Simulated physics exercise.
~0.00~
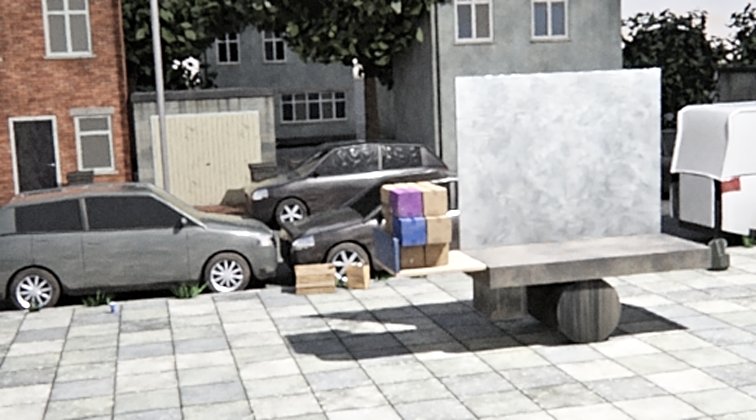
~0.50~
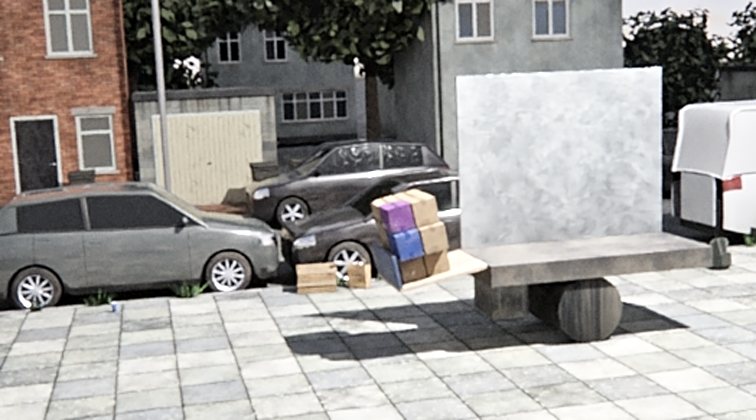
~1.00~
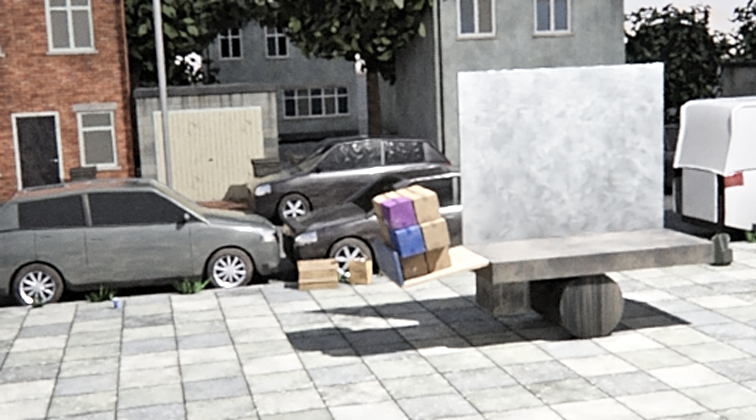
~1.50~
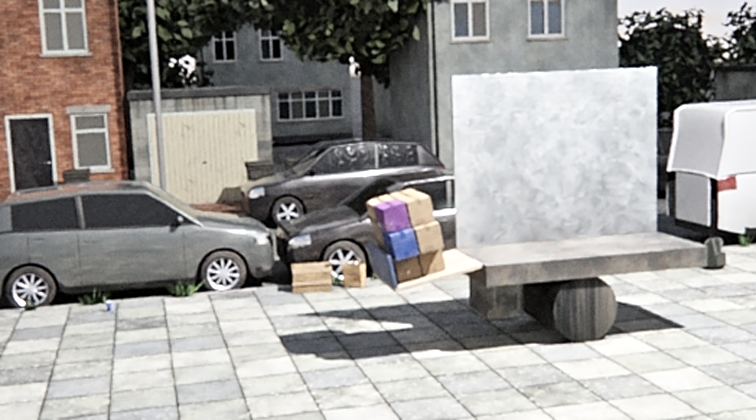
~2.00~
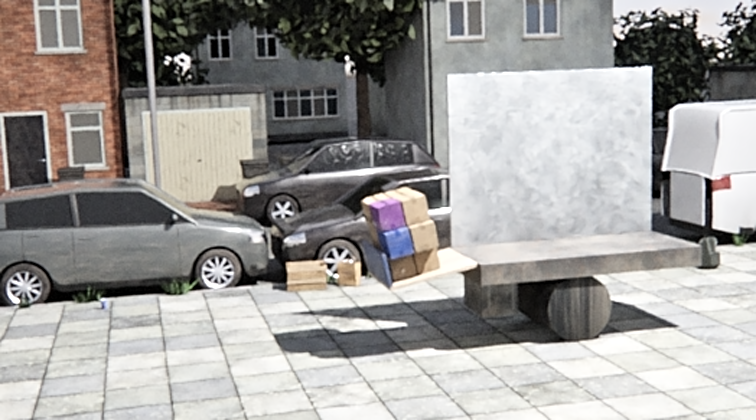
A stack of loose cartons, a few blue and purple, tipped slightly when the small platform beneath it dipped down to the left beside some parked cars, then stayed tilted, with the whole stack still leaning together on the platform and nothing falling off.
